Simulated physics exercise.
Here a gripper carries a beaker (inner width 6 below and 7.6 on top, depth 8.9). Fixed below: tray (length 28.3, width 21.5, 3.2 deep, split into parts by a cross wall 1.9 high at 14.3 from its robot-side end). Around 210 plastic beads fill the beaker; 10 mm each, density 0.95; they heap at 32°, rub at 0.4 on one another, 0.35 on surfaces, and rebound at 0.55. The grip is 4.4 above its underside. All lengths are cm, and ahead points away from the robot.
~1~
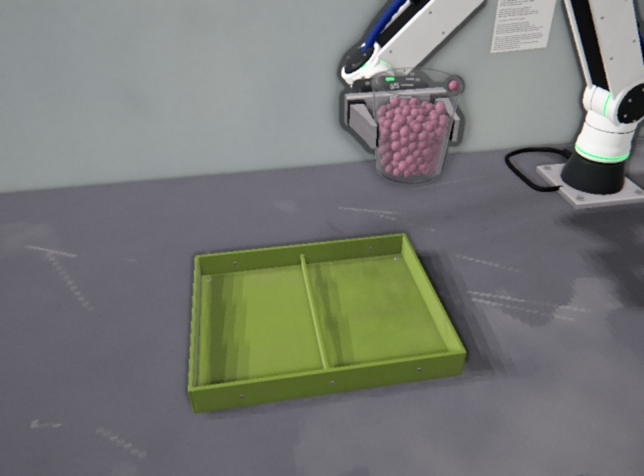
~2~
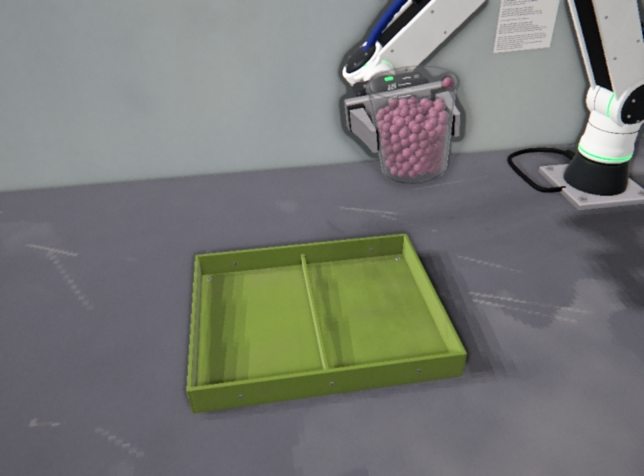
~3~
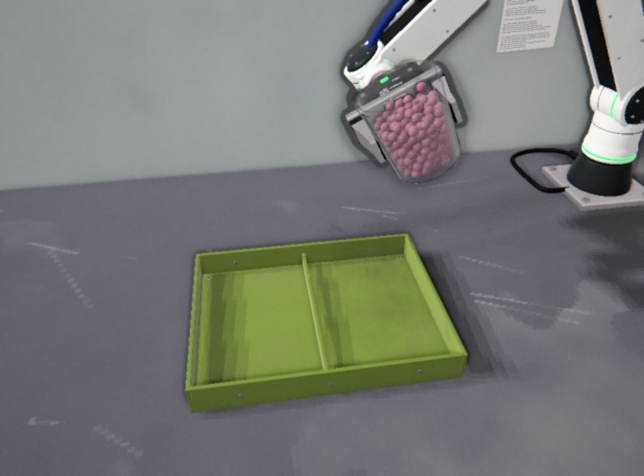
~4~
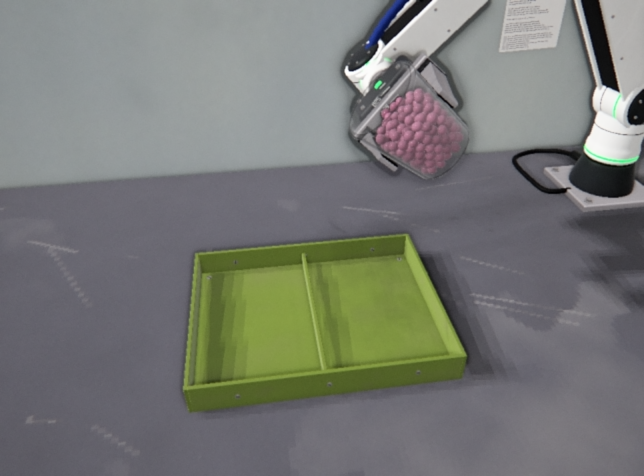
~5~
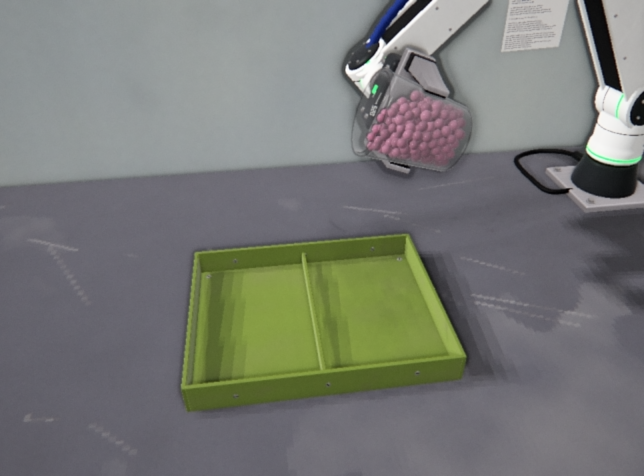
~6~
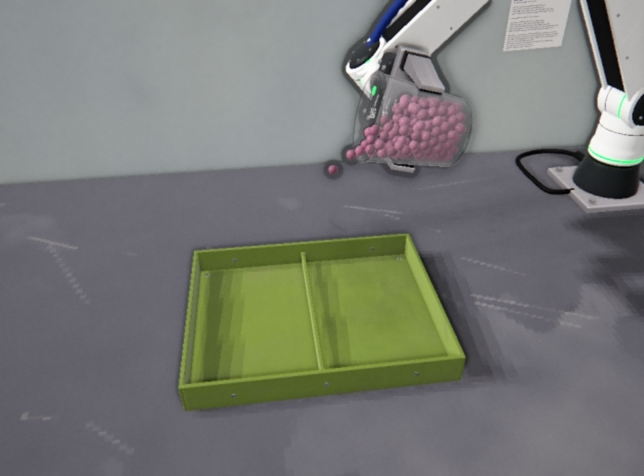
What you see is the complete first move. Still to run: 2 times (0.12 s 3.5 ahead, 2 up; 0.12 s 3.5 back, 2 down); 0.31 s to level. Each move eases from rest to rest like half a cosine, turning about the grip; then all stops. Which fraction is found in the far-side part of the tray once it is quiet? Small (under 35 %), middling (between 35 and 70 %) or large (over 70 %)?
Answer: Middling; between 35 and 70 % of the plastic beads finish in the far-side part of the tray.
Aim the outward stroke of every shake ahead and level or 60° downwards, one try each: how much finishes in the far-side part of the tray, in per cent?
About 50 and 10 per cent.
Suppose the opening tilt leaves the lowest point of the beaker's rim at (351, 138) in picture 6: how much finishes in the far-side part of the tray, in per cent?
Some 25 per cent.
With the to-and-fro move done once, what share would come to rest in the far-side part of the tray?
Then about 45 per cent.
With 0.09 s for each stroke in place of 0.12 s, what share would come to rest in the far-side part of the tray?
It would be near 85 per cent.
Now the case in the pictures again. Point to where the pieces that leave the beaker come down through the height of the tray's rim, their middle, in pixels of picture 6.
Around (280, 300).
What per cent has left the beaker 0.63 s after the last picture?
About 75 per cent by then.
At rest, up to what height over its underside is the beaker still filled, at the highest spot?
About 4.0 cm.
Then, 0.32 s on, tilted 76° forward, highest piece 26 above the table; 98 in the beaker, 11 in the far-side part, 103 in flight or on a rim.
Then, 0.63 s on, tilted 39° forward, highest piece 25 above the table; 122 in the far-side part, 54 in the beaker, 23 in the robot-side part, 4 on the table or floor, 9 in flight or on a rim.
Then, 0.99 s on, level, highest piece 25 above the table; 125 in the far-side part, 54 in the beaker, 26 in the robot-side part, 6 on the table or floor, 1 in flight or on a rim.
Then, 2.04 s on, level, highest piece 25 above the table; 125 in the far-side part, 54 in the beaker, 26 in the robot-side part, 6 on the table or floor, 1 in flight or on a rim.
In the end, 125 in the far-side part, 54 in the beaker, 26 in the robot-side part, 6 on the table or floor, 1 in flight or on a rim. That is 59 % in the far-side part of the tray.
